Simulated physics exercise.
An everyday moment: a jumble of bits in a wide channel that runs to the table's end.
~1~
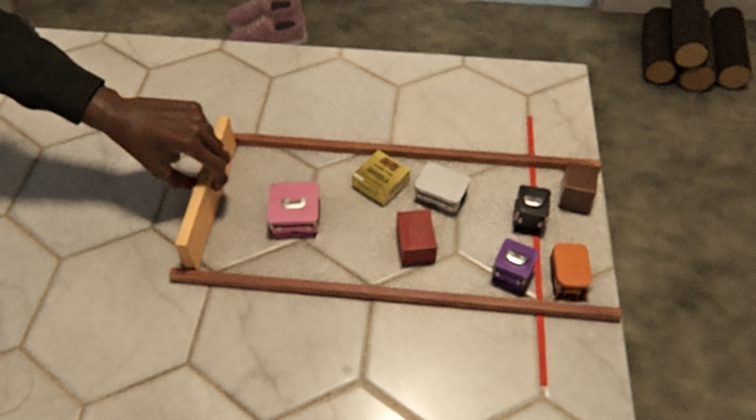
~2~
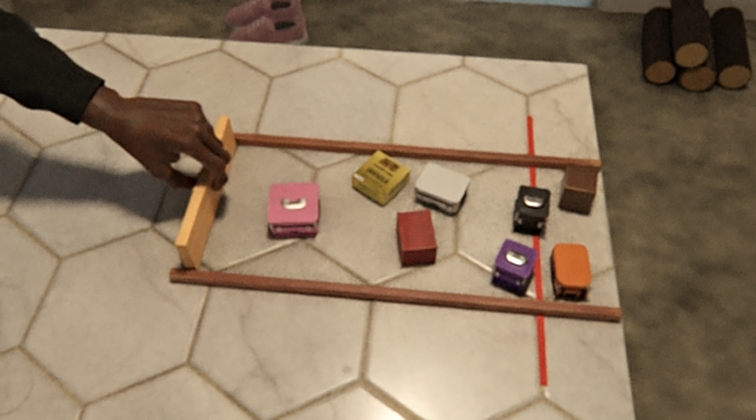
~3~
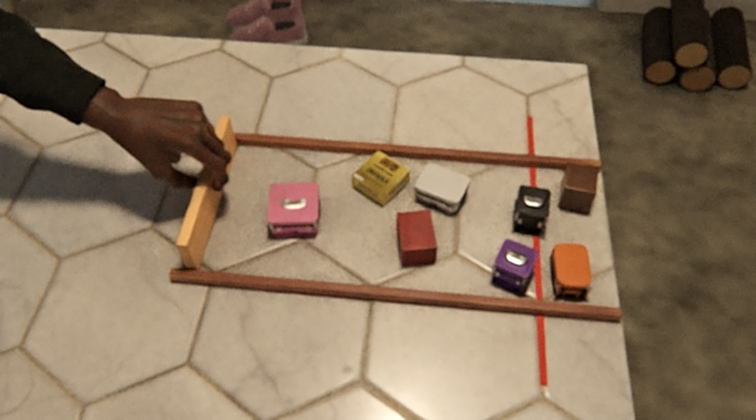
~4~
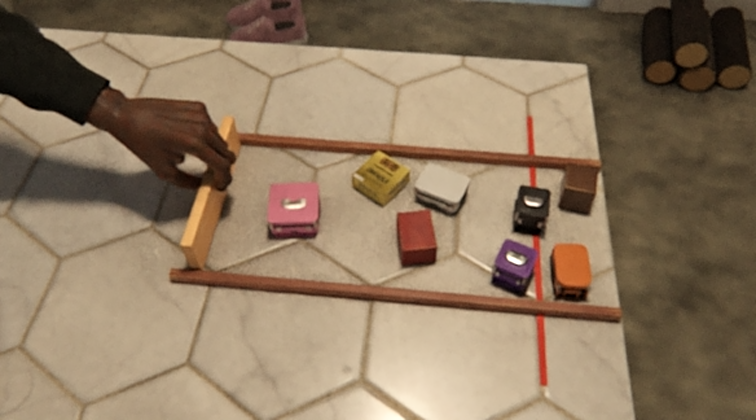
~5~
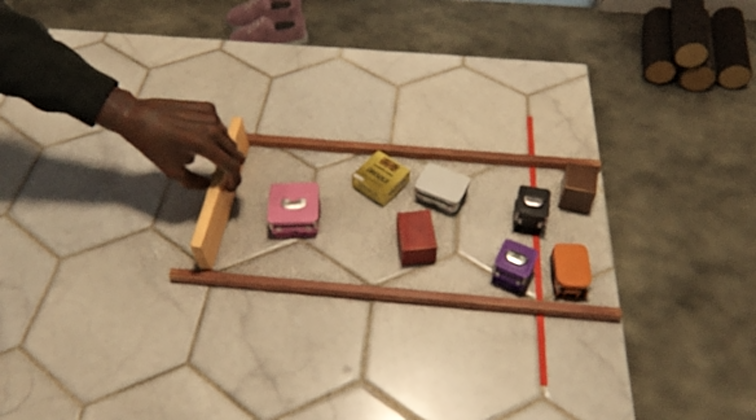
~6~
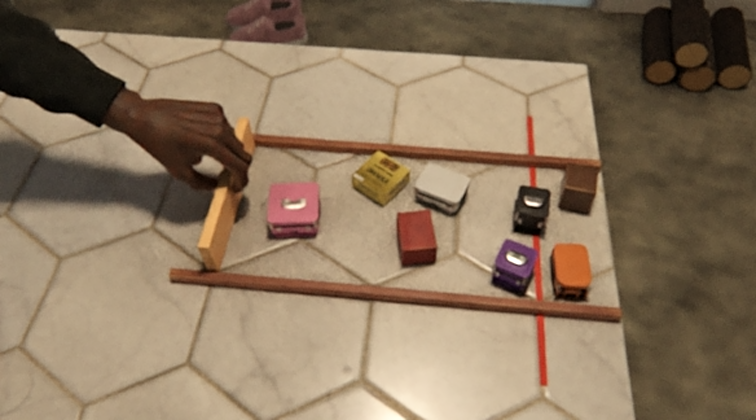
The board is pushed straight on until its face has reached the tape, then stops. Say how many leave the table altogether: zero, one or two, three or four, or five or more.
As it turns out, the number that fall off is three or four.
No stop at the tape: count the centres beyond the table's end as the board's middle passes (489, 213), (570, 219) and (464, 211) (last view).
It would be 1, 6 and 0.
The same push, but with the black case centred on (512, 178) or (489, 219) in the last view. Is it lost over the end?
In that order, it survives; goes over.
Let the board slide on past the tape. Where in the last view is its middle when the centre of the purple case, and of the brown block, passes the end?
Its middle is around (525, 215) and around (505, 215).
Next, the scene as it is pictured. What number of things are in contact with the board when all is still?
2 of them.
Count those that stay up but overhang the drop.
It comes to 2.
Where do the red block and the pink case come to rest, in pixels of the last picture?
About (607, 266), and the other about (562, 233).
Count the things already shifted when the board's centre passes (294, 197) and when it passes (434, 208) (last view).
At the one place 1, at the other 6.
Soon after, none off yet; brown block at rest near (578, 188); orange case at rest near (570, 271); black case at rest near (531, 210).
In the end, the number that fall off is three or four; gone, purple case, black case, orange case and brown block.
